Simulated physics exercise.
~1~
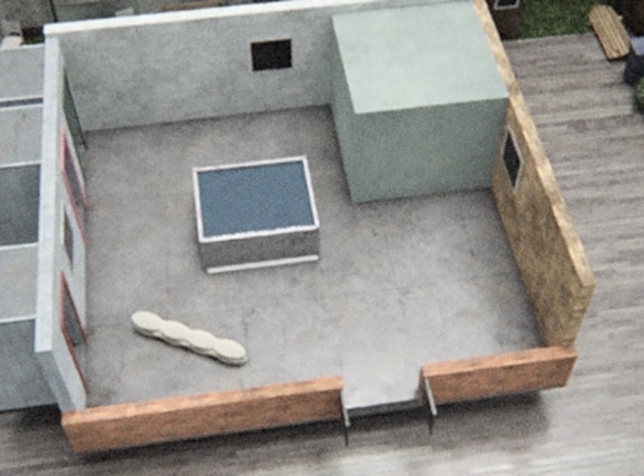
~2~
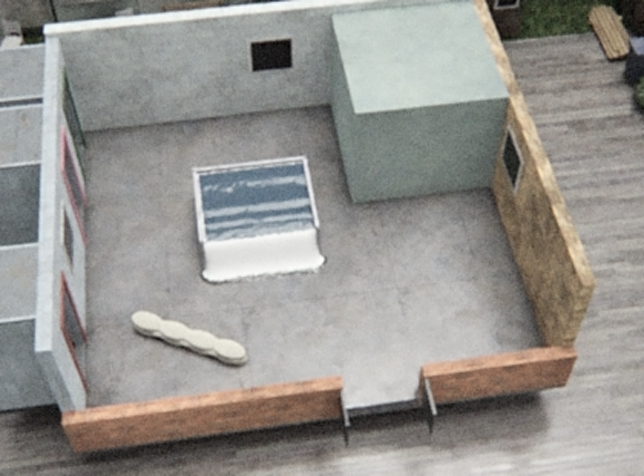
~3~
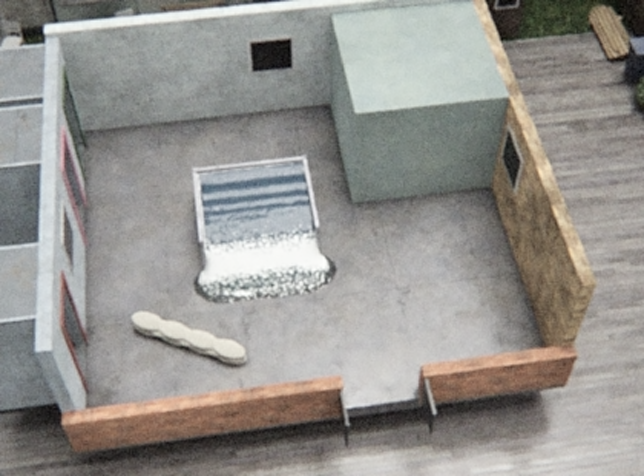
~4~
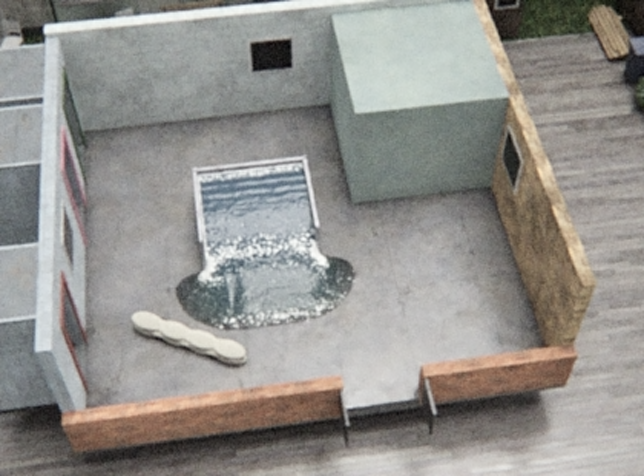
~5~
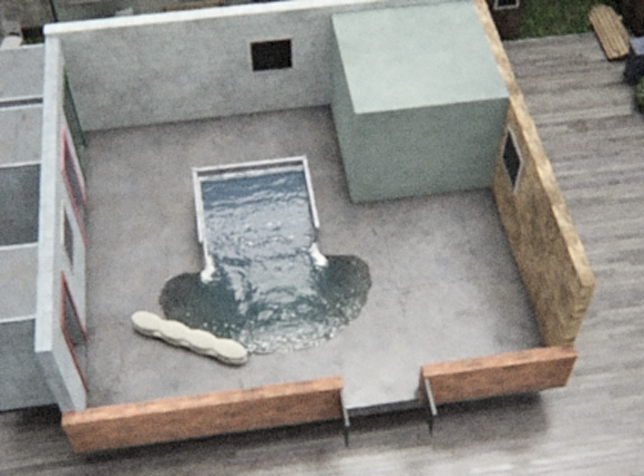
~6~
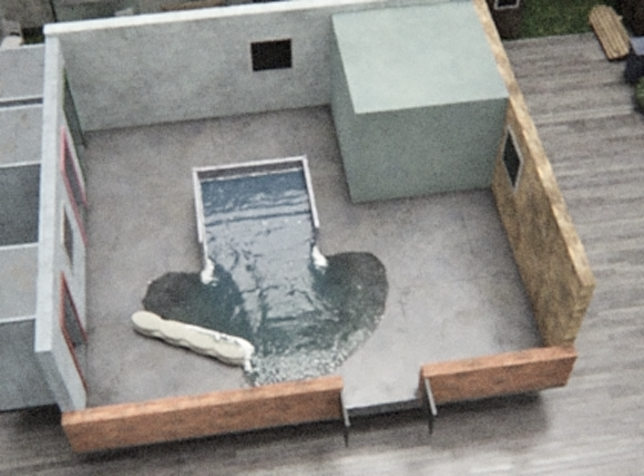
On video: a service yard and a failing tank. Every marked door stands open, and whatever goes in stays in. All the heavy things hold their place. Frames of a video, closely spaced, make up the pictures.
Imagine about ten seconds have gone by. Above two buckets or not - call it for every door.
Pink door: Not above two buckets; red door: Above two buckets; green door: Not above two buckets.
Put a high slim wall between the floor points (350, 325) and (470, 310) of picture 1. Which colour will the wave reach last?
The door marked green, I think.
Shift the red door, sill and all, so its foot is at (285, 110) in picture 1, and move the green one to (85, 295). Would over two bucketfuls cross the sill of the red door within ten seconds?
Note - red door: Short of the mark.
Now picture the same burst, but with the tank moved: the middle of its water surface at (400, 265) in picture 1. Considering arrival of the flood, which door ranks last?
My pick is the door marked green.
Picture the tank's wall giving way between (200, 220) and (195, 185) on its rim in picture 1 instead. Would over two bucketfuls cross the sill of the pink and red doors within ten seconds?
In short: Pink exceeds the limit, red exceeds the limit.
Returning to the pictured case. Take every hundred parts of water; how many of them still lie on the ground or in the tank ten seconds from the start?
About 74 per cent.
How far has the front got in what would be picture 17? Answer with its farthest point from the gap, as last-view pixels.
The wet point farthest out is around (518, 372).
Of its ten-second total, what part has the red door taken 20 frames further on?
I get 10 per cent.
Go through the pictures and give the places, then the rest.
In the first picture, the open tank at (255, 200) is whole and still.
In the second picture, the front is at (322, 259), out from the gap at (261, 251).
In the third picture, water pours out at (261, 254) and has run to (331, 270).
In the fourth picture, the front is at (350, 275), out from the gap at (261, 255).
In the fifth picture, the front is at (344, 324), out from the gap at (261, 255).
In the sixth picture, water pours out at (261, 256) and has run to (308, 377).
A moment on, water covers 30 % of the floor; the pink door not reached, the red door not reached, the green door not reached.
Next, water covers 40 % of the floor; the pink door not reached, the red door not reached, the green door not reached.
Then, water covers 50 % of the floor; the pink door wet at the sill, nothing in, the red door under two buckets in, the green door wet at the sill, nothing in.
Later, water covers 75 % of the floor; the pink door wet at the sill, nothing in, the red door over two buckets in, the green door wet at the sill, nothing in.
In the end, water covers 95 % of the floor; the pink door wet at the sill, nothing in, the red door far over two buckets in, the green door wet at the sill, nothing in.
